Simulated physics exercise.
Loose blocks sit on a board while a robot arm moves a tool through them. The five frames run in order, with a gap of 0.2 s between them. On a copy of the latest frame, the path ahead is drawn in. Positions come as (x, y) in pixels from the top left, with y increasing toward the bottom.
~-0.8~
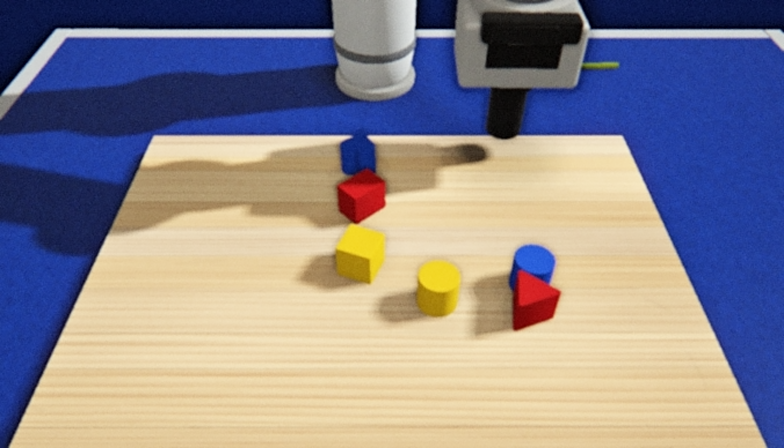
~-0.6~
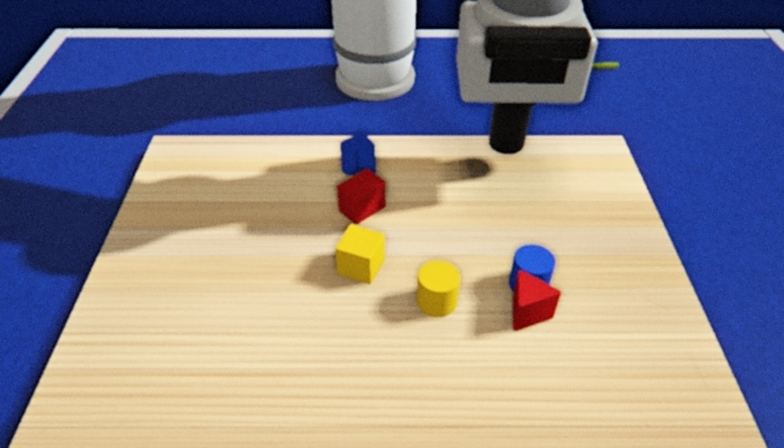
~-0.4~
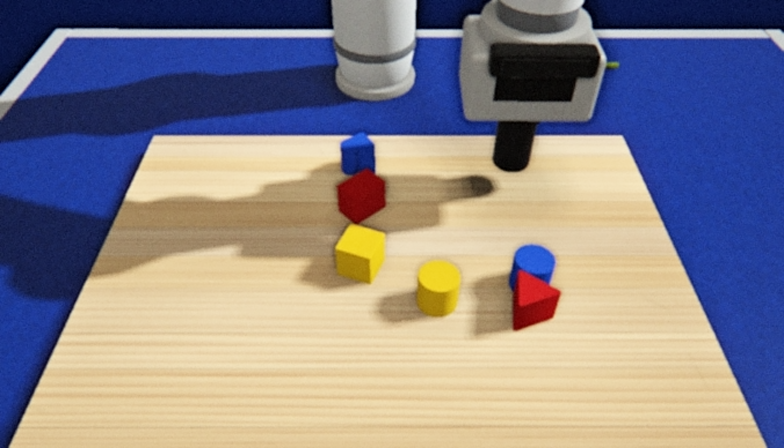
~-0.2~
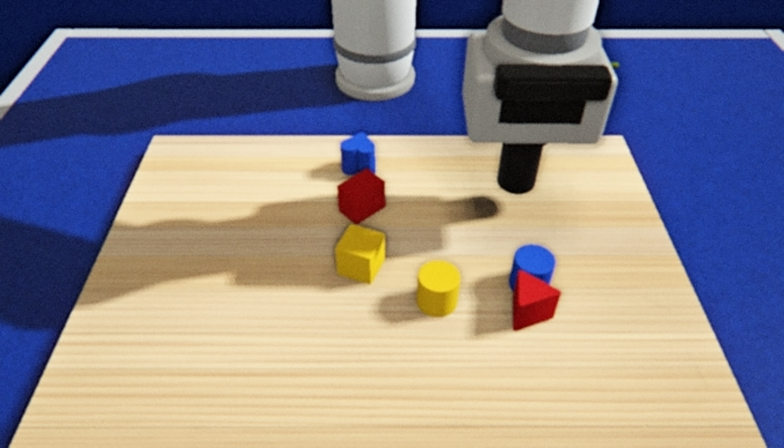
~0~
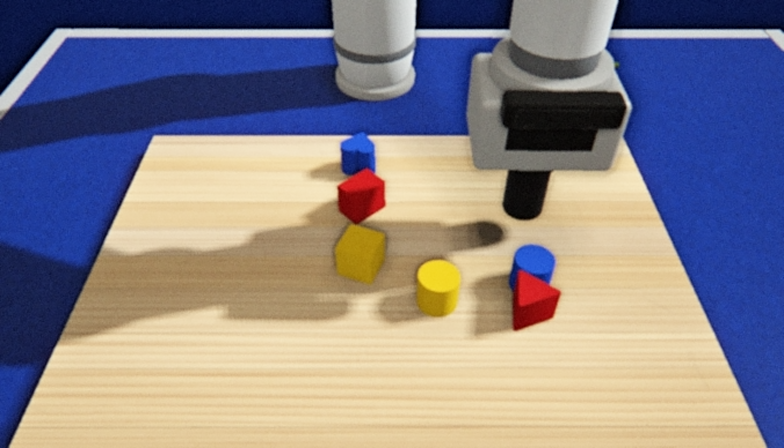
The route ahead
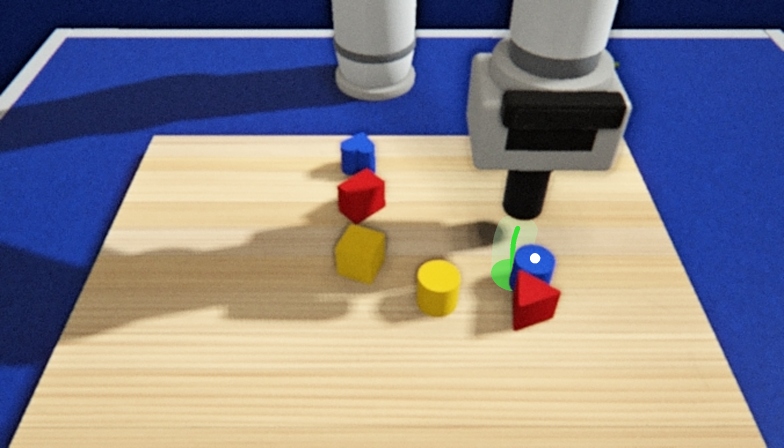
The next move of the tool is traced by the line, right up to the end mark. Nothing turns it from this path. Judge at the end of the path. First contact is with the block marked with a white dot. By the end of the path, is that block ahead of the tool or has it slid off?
I think it holds its spot in front.
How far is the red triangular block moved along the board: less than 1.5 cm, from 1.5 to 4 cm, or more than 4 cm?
The red triangular block moves 1.5-4 cm.
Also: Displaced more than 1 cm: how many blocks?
Blocks displaced: 2.
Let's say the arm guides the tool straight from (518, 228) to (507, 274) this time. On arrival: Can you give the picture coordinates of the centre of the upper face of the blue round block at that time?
(541, 275)
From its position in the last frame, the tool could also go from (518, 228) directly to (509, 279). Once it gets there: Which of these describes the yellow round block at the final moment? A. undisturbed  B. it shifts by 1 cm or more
I'll go with A - undisturbed.
The drawn path runs from (518, 228) by way of (513, 250) to (512, 275); the dot is on the blue round block.
What follows on the original path. Halfway along, tool (517, 232); nothing pushed yet.
At the end, tool (516, 256); yellow round block not moved; red triangular block (536, 306); blue round block (542, 278).
